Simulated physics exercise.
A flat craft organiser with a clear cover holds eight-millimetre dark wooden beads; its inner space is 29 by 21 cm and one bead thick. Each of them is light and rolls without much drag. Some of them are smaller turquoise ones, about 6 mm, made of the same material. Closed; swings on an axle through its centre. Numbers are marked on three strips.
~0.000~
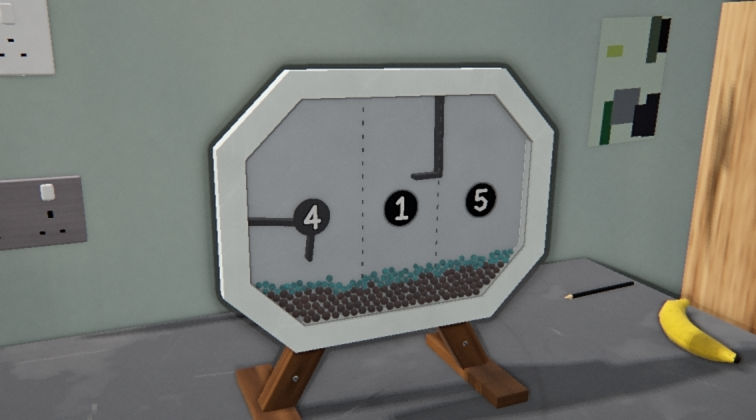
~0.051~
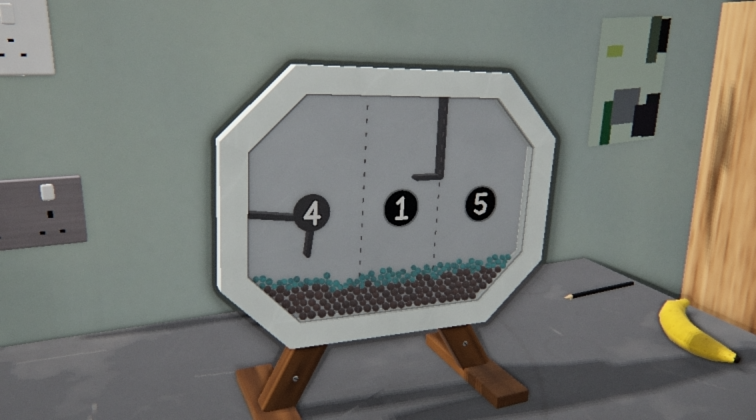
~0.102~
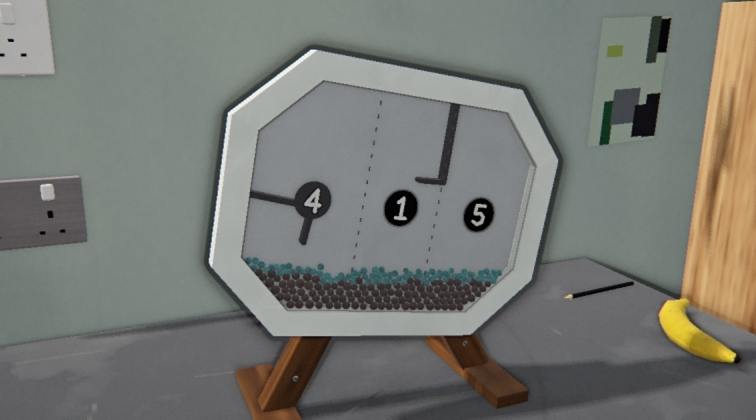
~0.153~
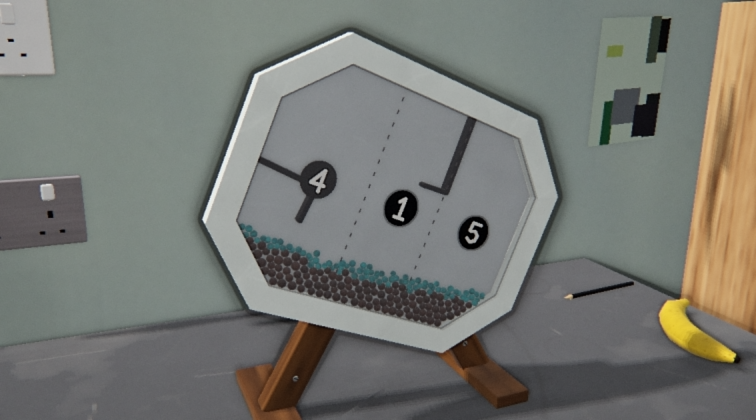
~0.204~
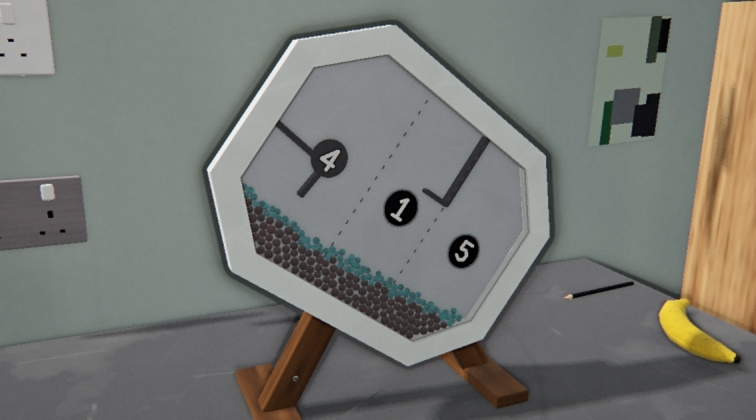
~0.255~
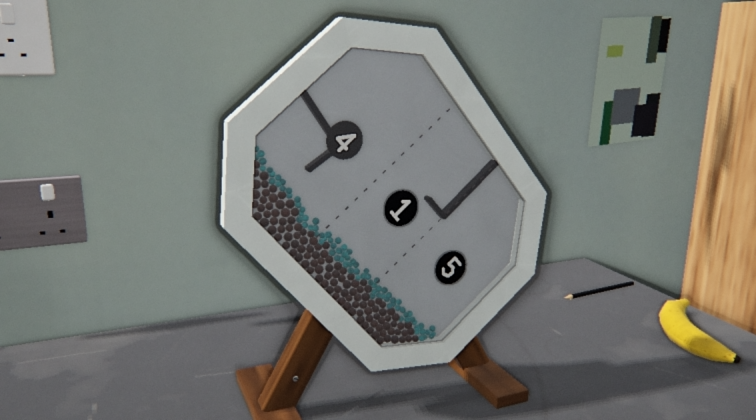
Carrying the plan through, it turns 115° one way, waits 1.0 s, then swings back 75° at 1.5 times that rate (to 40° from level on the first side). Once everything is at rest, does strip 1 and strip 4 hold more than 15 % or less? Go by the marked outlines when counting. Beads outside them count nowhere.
Strip 1: Less than 15 %; strip 4: Less than 15 %.
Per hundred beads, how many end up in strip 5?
Roughly 100%.
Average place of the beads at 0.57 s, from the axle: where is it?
The middle sits around 4 cm left of it and 10 cm below it.
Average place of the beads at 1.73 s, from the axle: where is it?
Right: About 4 cm; below: About 11 cm.
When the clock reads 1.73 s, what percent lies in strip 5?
I'd put it around 100 in a hundred.
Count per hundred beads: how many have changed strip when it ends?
Close to 65 % end up somewhere else.
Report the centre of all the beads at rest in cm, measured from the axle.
About 7 cm right and 9 cm below.
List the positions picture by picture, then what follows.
Level; about 200 beads; load centre (398, 285); top bead (510, 251); no. 1 (401, 208), no. 4 (312, 217), no. 5 (481, 200), in the first picture.
Turned 3° clockwise; load centre (394, 285); top bead (256, 280), in the second picture.
Turned 10° clockwise; load centre (385, 286); top bead (248, 261); wall ends (419, 180), (302, 241), in the third picture.
Turned 22° clockwise; load centre (370, 284); top bead (242, 227), in the fourth picture.
Turned 36° clockwise; load centre (354, 277); top bead (244, 187), in the fifth picture.
Turned 50° clockwise; load centre (341, 268); top bead (256, 149); no. 1 (401, 208), no. 4 (345, 140), no. 5 (451, 268), in the sixth picture.
By 0.57 s, it stands 115° clockwise; the beads' middle is 4 cm left of and 10 cm below the centre; no. 5, 100 %.
By 1.73 s, it stands 77° clockwise; the beads' middle is 4 cm right of and 11 cm below the centre; no. 5, 100 %.
By 1.89 s, it stands 40° clockwise; the beads' middle is 10 cm right of and 6 cm below the centre; no. 5, 100 %.
All still by 2.9 s, it stands 40° clockwise; no. 1, 0 %, no. 4, 0 %, no. 5, 100 %.
